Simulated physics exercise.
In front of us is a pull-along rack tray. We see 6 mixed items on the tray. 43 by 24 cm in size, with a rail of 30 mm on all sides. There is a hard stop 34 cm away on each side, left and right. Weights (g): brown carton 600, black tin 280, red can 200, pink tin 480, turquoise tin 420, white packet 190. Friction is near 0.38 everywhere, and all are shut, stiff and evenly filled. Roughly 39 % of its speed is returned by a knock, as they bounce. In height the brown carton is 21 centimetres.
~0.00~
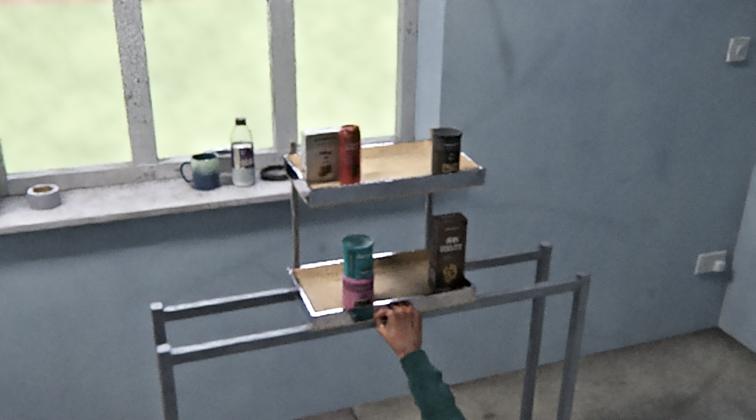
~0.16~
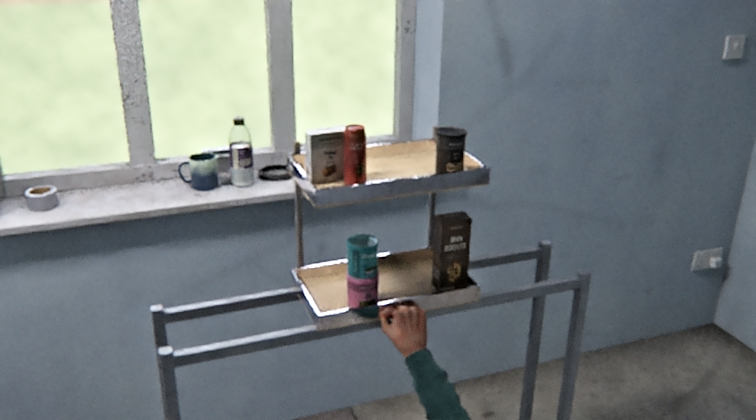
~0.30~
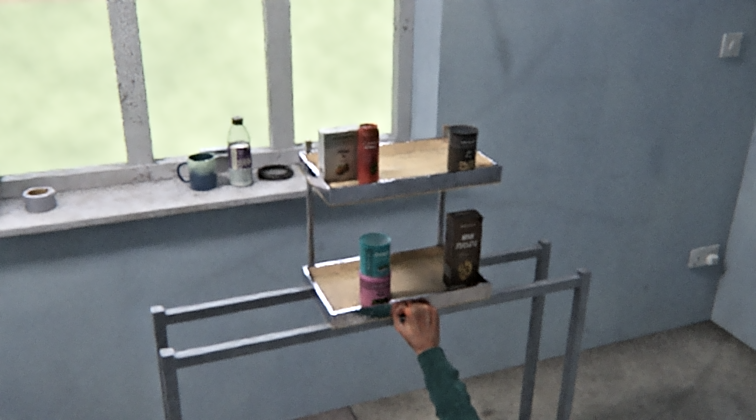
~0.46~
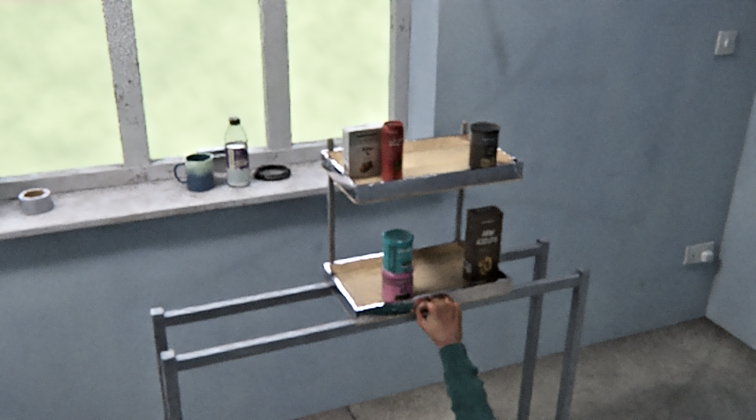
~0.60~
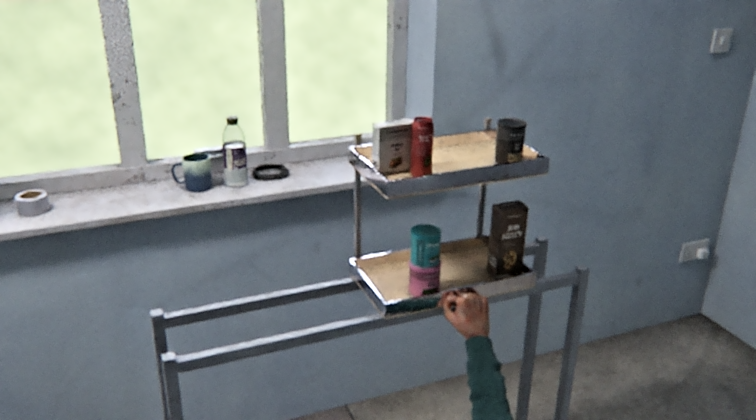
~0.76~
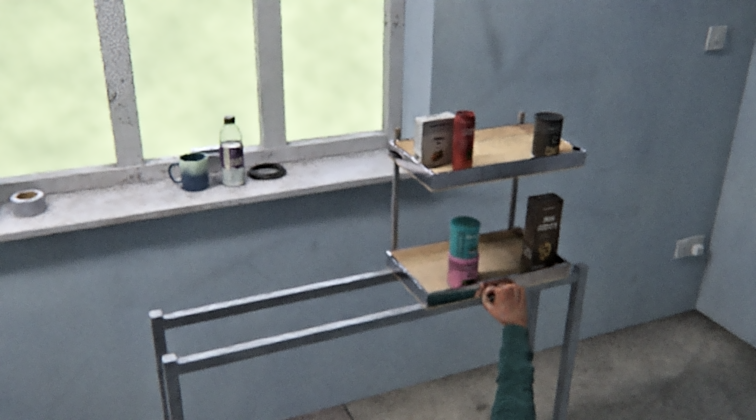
A two-level rack tray holding cartons, tins and a can slides right along metal rails, a green-sleeved hand gripping its front edge.
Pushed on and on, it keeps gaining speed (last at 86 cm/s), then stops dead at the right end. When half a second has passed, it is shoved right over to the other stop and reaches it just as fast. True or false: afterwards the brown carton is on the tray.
False.
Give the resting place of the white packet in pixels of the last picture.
Its middle settles close to pixel (181, 175).
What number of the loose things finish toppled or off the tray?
Count: 2.
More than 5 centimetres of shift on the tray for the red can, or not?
Red can: Moved.
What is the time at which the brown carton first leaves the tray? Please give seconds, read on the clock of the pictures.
Around 1.1 seconds.
Around 1.06 s, tray has slid 34 cm right; brown carton at 43° to upright near (573, 226); red can at 28° to upright; turquoise tin shifted 10 cm.
Around 1.96 s, tray has slid 23 cm right; brown carton now off the tray; red can on its side; turquoise tin shifted 10 cm.
Around 2.86 s, tray has slid 31 cm left; red can on its side; turquoise tin shifted 10 cm; white packet shifted 9 cm.
Finally (3.5 s), off the tray, brown carton; on their side or leaning hard on the tray, red can; not toppled but over 5 cm from the start, black tin; the other 3 still in place (within 5 cm).
